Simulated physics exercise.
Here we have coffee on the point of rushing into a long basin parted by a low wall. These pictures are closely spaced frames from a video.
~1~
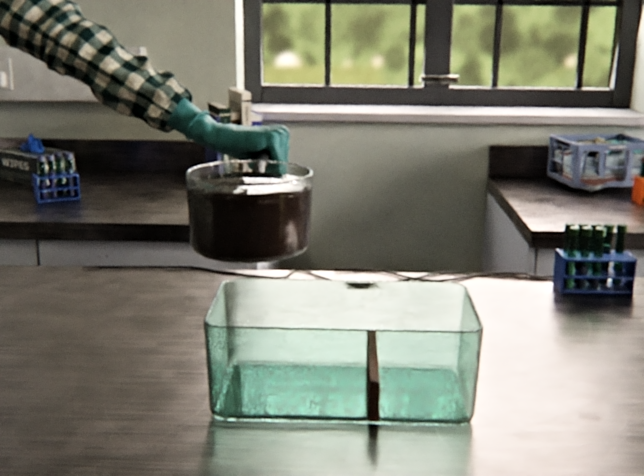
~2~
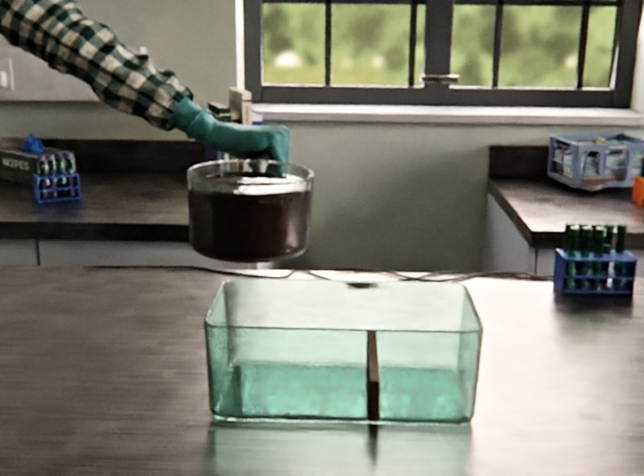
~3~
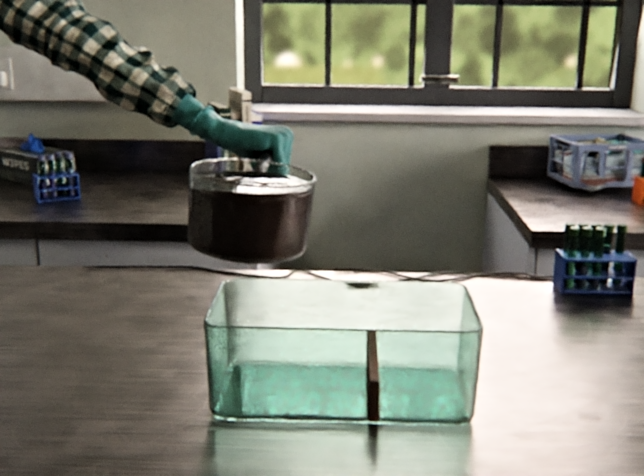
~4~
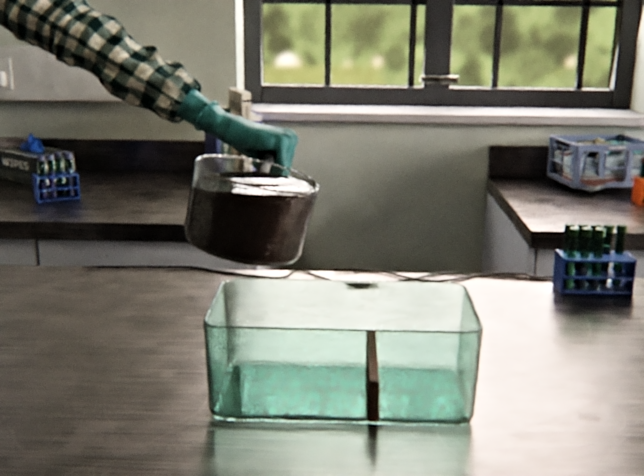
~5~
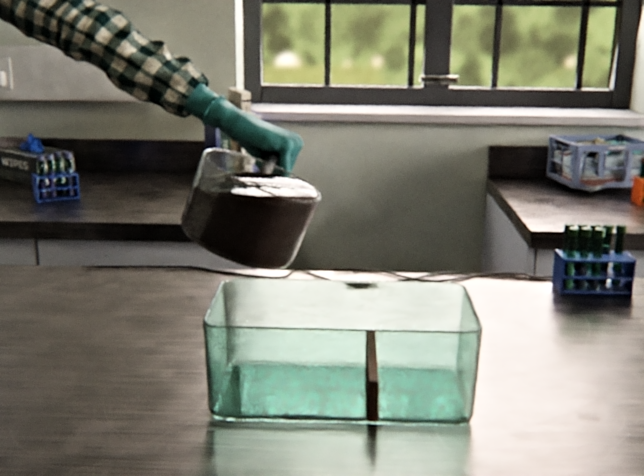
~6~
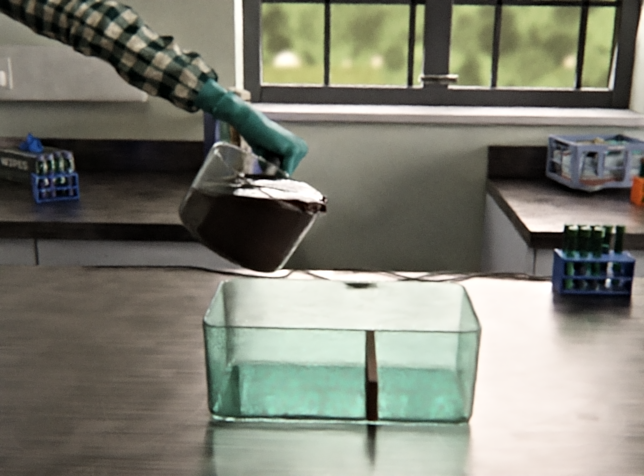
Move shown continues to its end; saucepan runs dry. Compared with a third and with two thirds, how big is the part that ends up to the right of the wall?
It is smaller than a third.
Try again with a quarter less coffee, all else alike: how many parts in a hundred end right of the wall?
About 5 %.
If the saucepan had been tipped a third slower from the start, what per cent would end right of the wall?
It comes to 40 per cent or so.
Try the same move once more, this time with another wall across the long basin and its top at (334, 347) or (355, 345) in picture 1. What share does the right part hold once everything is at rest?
85 % and 45 %, roughly.
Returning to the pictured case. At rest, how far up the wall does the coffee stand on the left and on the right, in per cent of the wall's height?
I get 60 % for the left and 30 % for the right.
A moment on, the saucepan is tipped on its side and 42 per cent is still to pour, 15 is left of the wall and 12 right of it.
Next, the saucepan is tipped on its side and 12 per cent is still to pour, 56 is left of the wall and 24 right of it.
Then the saucepan is tipped on its side and 4 per cent is still to pour, 66 is left of the wall and 23 right of it.
Later the saucepan is tipped on its side and 1 per cent is still to pour, 73 is left of the wall and 23 right of it.
At rest 74 per cent lies left of the wall, 24 right of it and 2 outside.
